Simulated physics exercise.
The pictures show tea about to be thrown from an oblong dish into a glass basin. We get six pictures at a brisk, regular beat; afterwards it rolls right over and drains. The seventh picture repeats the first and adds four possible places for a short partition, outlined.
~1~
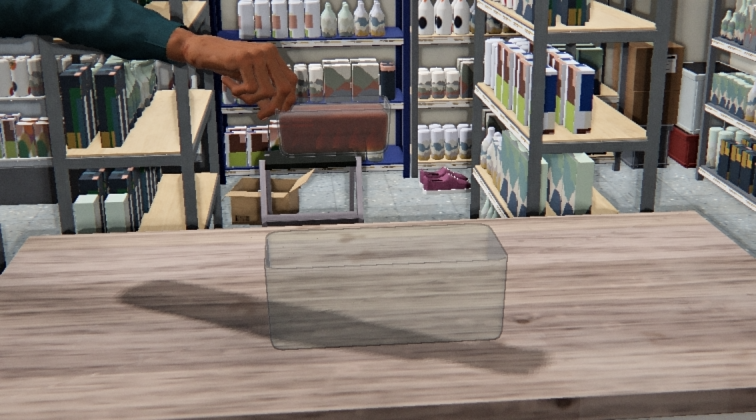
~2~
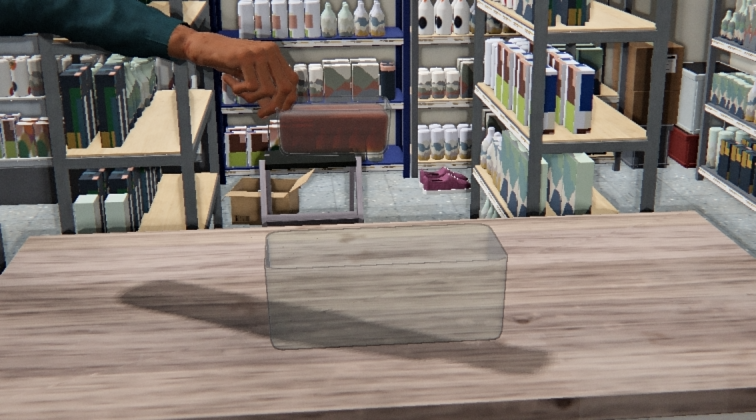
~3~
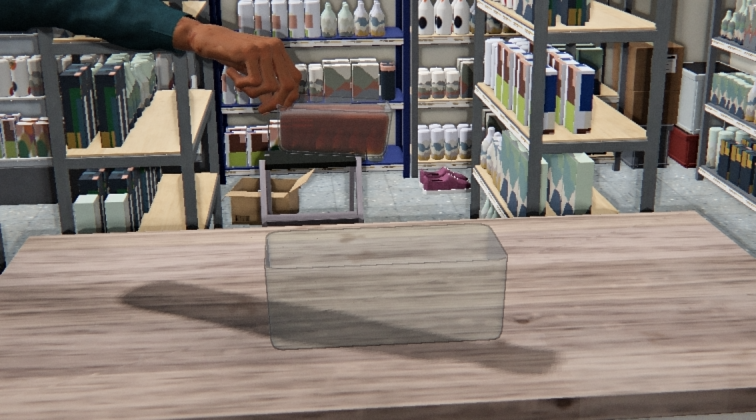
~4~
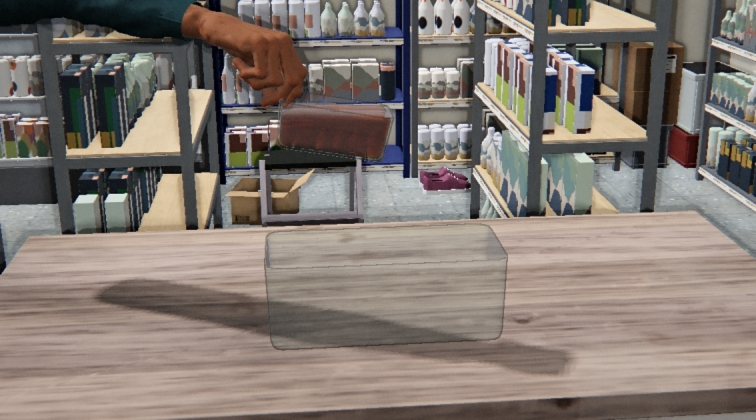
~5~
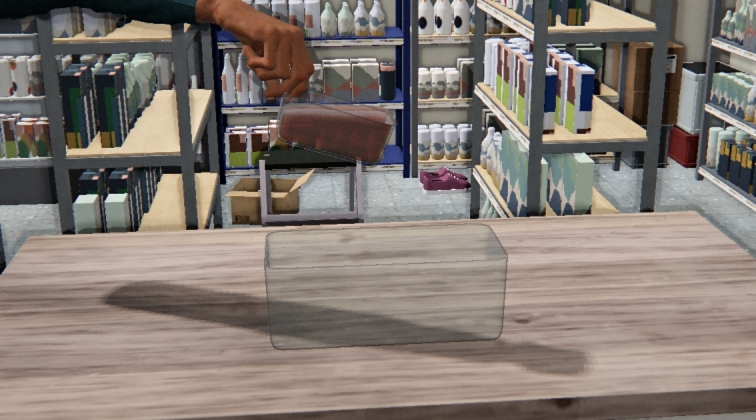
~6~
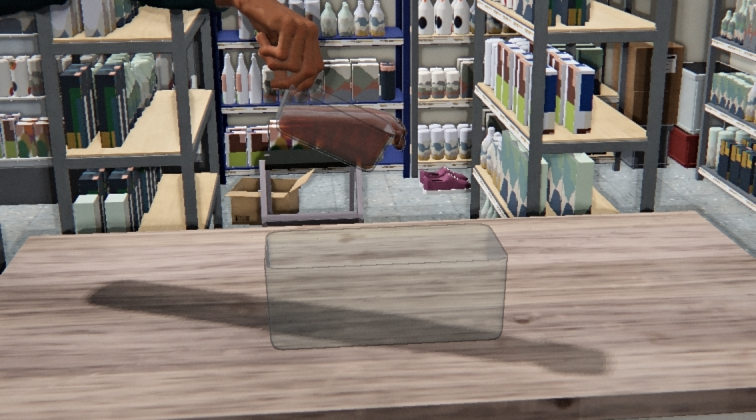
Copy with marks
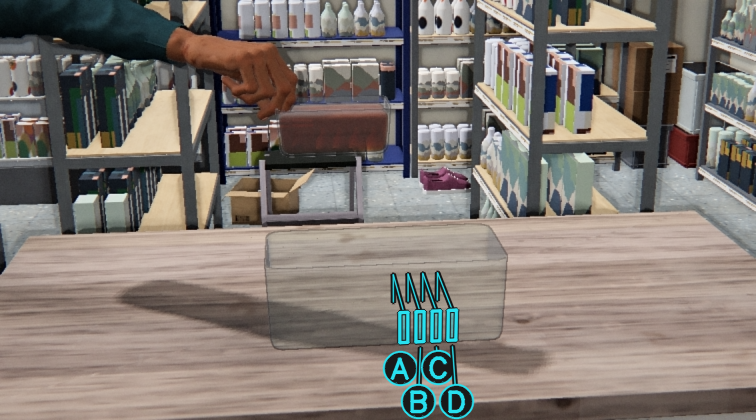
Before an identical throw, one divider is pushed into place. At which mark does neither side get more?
Use slot D.
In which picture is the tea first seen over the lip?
In picture 5.
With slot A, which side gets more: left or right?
The right one.
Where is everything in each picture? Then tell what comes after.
The first frame shows upright, lip at (387, 101); basin from (271, 348) to (502, 337); nothing has left yet.
The second frame shows upright, lip at (387, 102); nothing has left yet.
The third frame shows tipped about 5°, lip at (388, 106); nothing has left yet.
The fourth frame shows tipped about 10°, lip at (390, 111); nothing has left yet.
The fifth frame shows tipped about 18°, lip at (391, 118); tea is over the lip, down to (391, 118).
The sixth frame shows tipped about 27°, lip at (391, 128); tea is over the lip, down to (401, 146).
In cyan, A at (404, 348); B at (420, 347); C at (436, 346); D at (452, 346).
Choosing A, about 17 % ends left of the wall and 79 % right of it; 4 % is lost outside.
Choosing B, about 23 % ends left of the wall and 74 % right of it; 3 % is lost outside.
Choosing C, about 30 % ends left of the wall and 66 % right of it; 3 % is lost outside.
Choosing D, about 49 % ends left of the wall and 48 % right of it; 3 % is lost outside.
